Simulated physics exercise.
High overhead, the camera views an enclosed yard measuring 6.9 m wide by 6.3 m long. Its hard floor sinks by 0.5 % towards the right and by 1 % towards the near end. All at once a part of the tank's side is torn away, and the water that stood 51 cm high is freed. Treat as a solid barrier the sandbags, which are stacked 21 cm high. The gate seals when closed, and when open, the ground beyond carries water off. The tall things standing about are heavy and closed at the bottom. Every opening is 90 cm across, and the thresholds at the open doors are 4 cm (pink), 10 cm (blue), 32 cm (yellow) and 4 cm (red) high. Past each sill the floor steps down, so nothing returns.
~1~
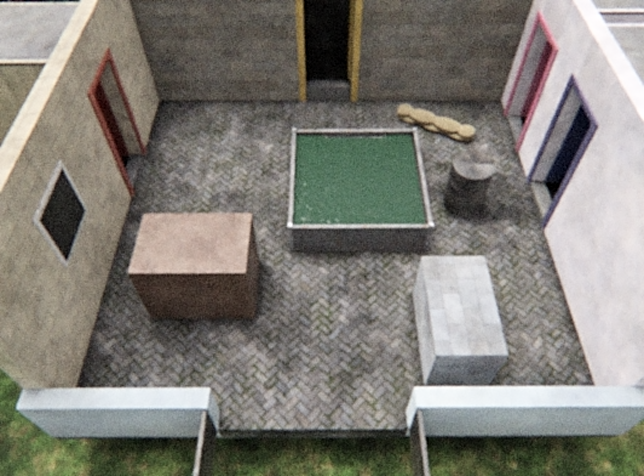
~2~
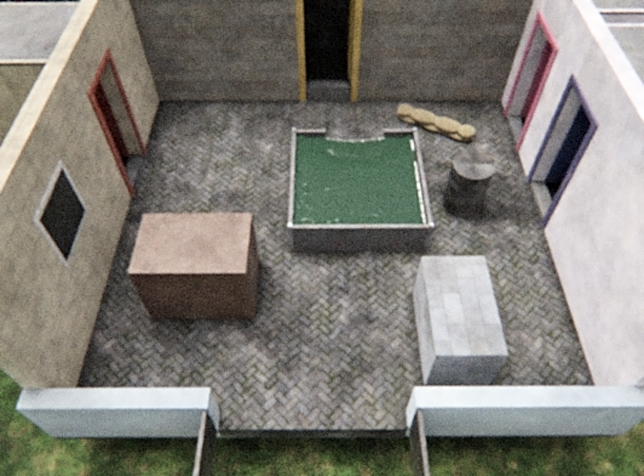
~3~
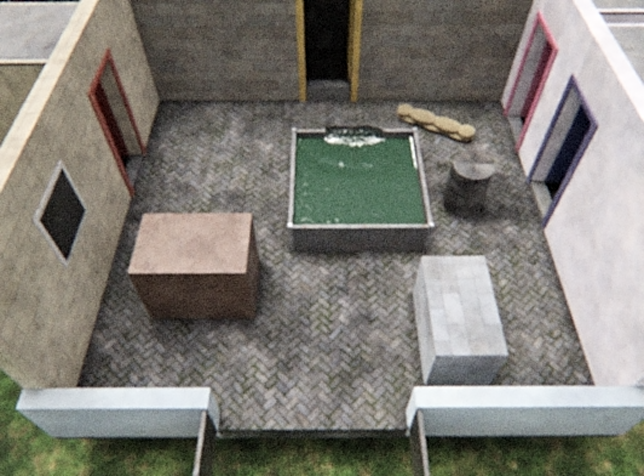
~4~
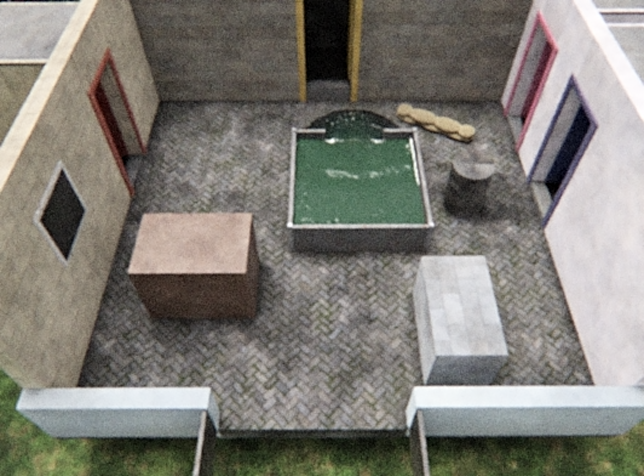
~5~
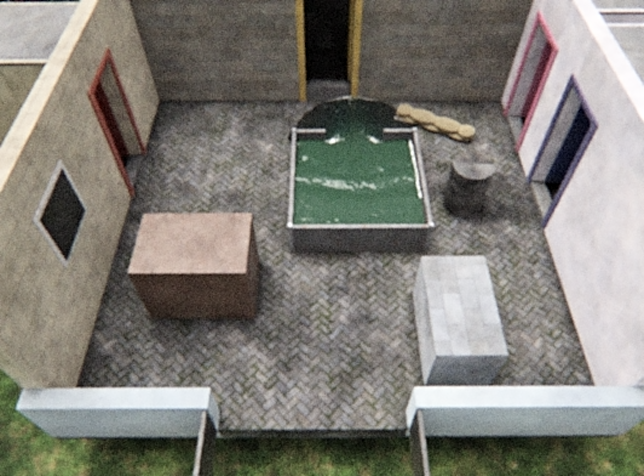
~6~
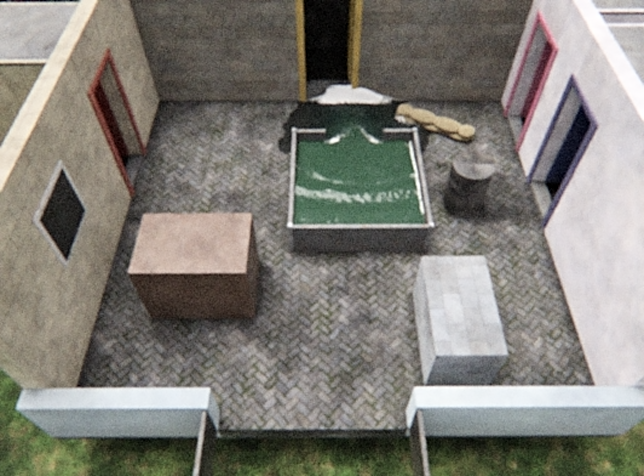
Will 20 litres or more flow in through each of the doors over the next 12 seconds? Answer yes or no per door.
Pink door: Yes, blue door: No, yellow door: No, red door: Yes.
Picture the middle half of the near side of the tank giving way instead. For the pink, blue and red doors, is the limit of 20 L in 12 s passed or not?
Here's how it goes: Pink falls short, blue falls short, red falls short.
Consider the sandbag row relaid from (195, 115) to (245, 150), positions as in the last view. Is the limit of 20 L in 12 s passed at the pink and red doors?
Result: Pink door beyond the limit; red door inside the limit.
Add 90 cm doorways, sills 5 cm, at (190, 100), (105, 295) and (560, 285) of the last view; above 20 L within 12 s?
More, less, less.
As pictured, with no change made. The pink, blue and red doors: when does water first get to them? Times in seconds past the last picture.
Pink = 1.2 s, blue = 2.6 s, red = 2.2 s.
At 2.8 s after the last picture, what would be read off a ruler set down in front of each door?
Pink 13 cm, blue 2 cm, yellow 18 cm, red 9 cm.
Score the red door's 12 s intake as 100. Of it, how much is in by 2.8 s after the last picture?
Some 5 per cent by then.
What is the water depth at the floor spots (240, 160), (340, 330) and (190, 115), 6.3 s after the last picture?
Depth readings in turn - 2, 0, 8 cm.
Then, 0.7 s after the last picture water covers 10 % of the floor and is deepest (32 cm) near (348, 106); pink door not reached, blue door not reached, yellow door 29 cm at the sill, 1 L in, red door not reached.
Then, 1.5 s after the last picture water covers 25 % of the floor and is deepest (32 cm) near (357, 106); pink door 9 cm at the sill, 4 L in, blue door not reached, yellow door 29 cm at the sill, 1 L in, red door not reached.
Then, 2.8 s after the last picture water covers 40 % of the floor and is deepest (20 cm) near (358, 124); pink door 13 cm at the sill, 62 L in, blue door 2 cm at the sill, 0 L in, yellow door 18 cm at the sill, 2 L in, red door 9 cm at the sill, 1 L in.
Then, 6.3 s after the last picture water covers 70 % of the floor and is deepest (13 cm) near (78, 384); pink door 8 cm at the sill, 143 L in, blue door 7 cm at the sill, 2 L in, yellow door 11 cm at the sill, 2 L in, red door 7 cm at the sill, 33 L in.
Then, 11.3 s after the last picture water covers 95 % of the floor and is deepest (10 cm) near (461, 410); pink door 5 cm at the sill, 166 L in, blue door 5 cm at the sill, 2 L in, yellow door 6 cm at the sill, 2 L in, red door 4 cm at the sill, 42 L in.
